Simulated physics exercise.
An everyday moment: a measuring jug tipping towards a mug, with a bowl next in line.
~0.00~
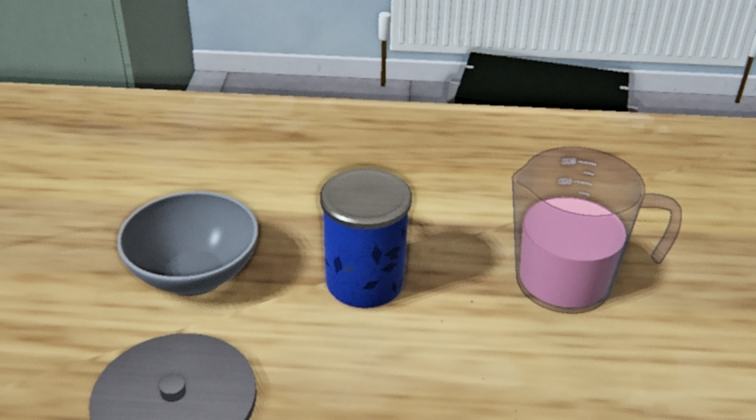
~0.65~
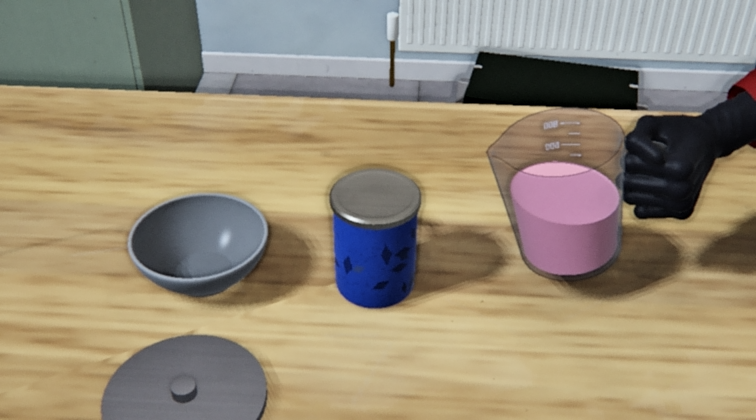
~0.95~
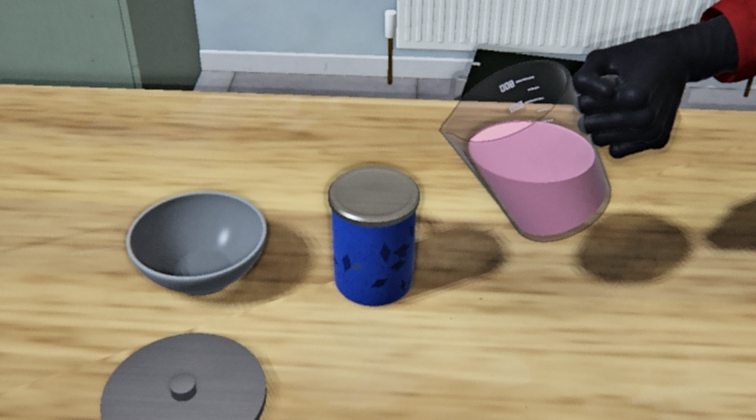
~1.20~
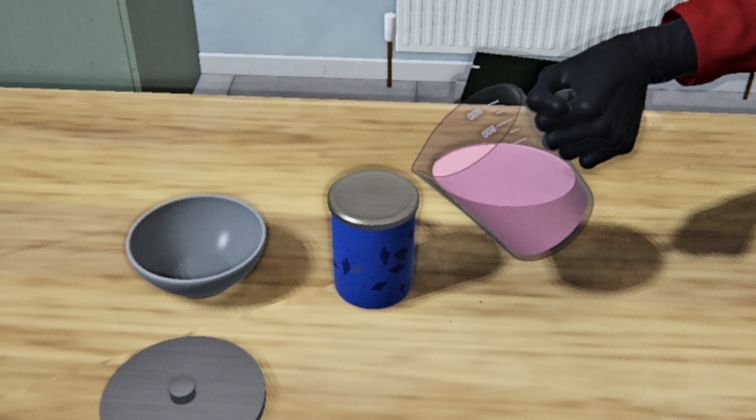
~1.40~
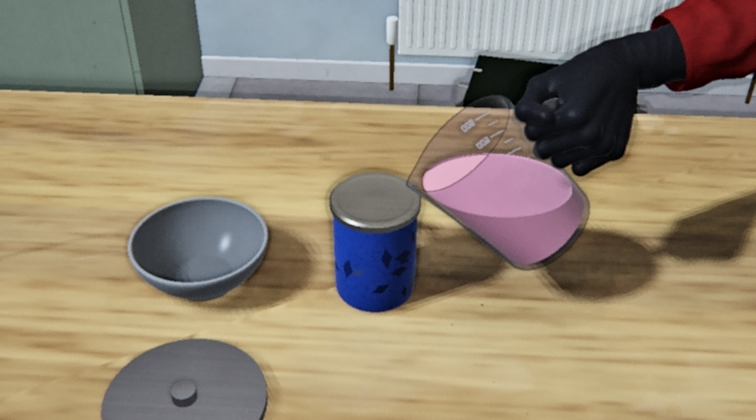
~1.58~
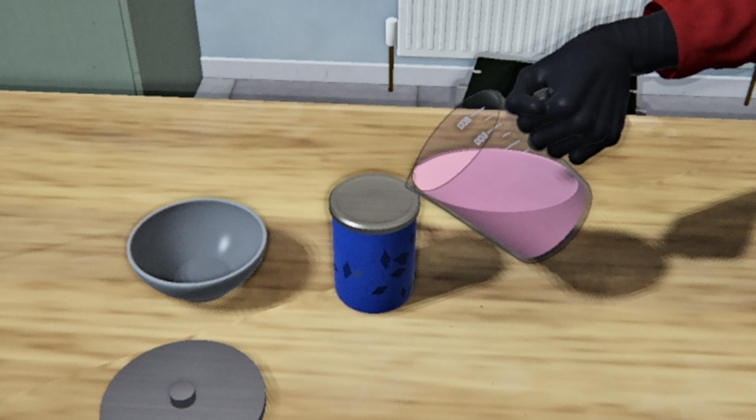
A wooden tabletop in a room with a white radiator and pale blue wall behind is seen from above at an angle, the view shifting slightly early on. A grey bowl and round grey knobbed lid sit left, a lidded blue container stands in the middle, and a clear jug of pink liquid is right. A black-gloved, red-sleeved hand grips the jug, lifts it leftward and tilts it towards the container.
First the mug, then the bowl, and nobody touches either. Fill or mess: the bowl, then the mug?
The bowl takes it in; the mug sheds it on the top.
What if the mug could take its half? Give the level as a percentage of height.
Some 55 per cent.
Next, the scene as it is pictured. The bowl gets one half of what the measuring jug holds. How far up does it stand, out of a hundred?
Roughly 65 per cent.
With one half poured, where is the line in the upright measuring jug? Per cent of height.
About 25 per cent.
Around 2.3 s, it hits the lid of the mug and runs off.
Around 3.2 s, the pink milk goes into the bowl.
Around 4.6 s, the mug is empty, in a puddle; the bowl has its share inside.
